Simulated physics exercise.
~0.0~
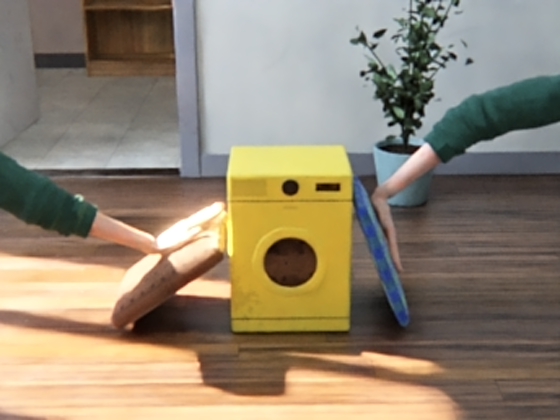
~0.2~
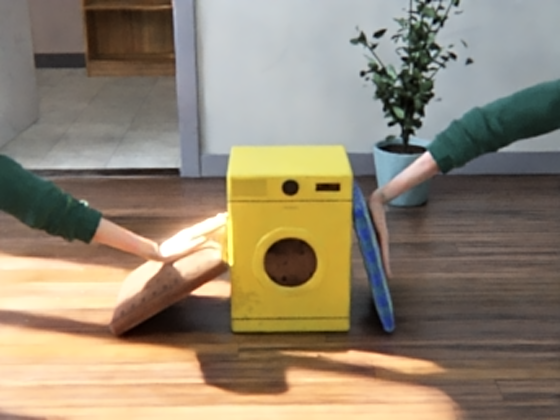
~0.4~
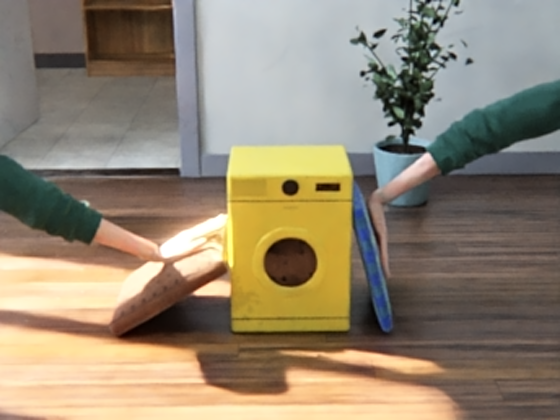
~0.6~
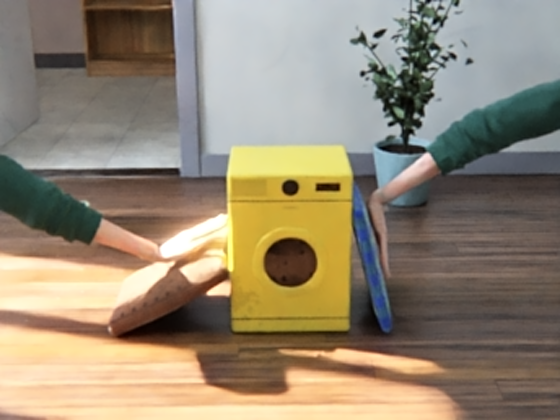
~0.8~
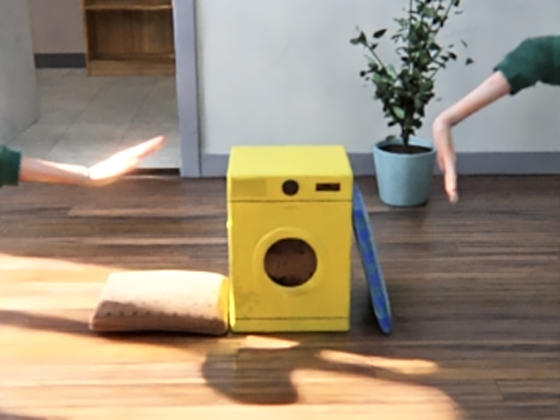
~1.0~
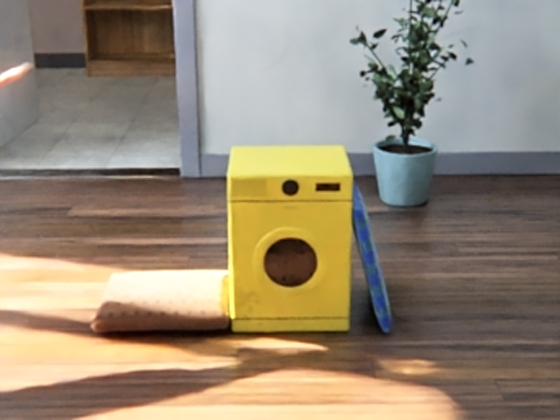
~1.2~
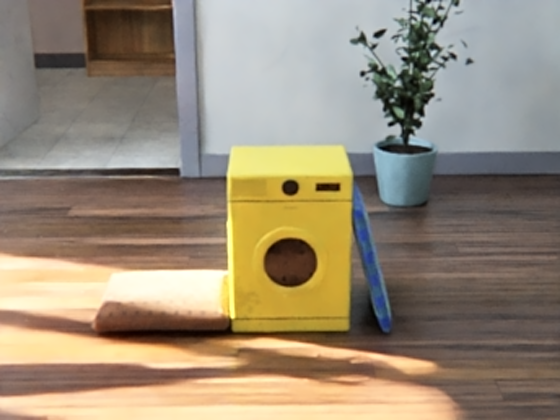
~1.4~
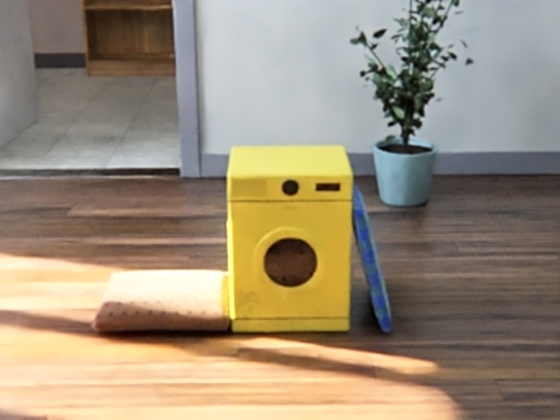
In a sunlit room with a smooth wooden floor, seen from the front by a still camera, a yellow machine with a round window stands in the middle, with a potted plant behind it to the right. Two hands in green sleeves hold a brown pillow against its left side and a thin blue pad against its right side. The hands shift the two slightly, then let go and draw back out of view. The pillow slips down and lies flat on the floor beside the machine, while the blue pad stays leaning upright on the right.
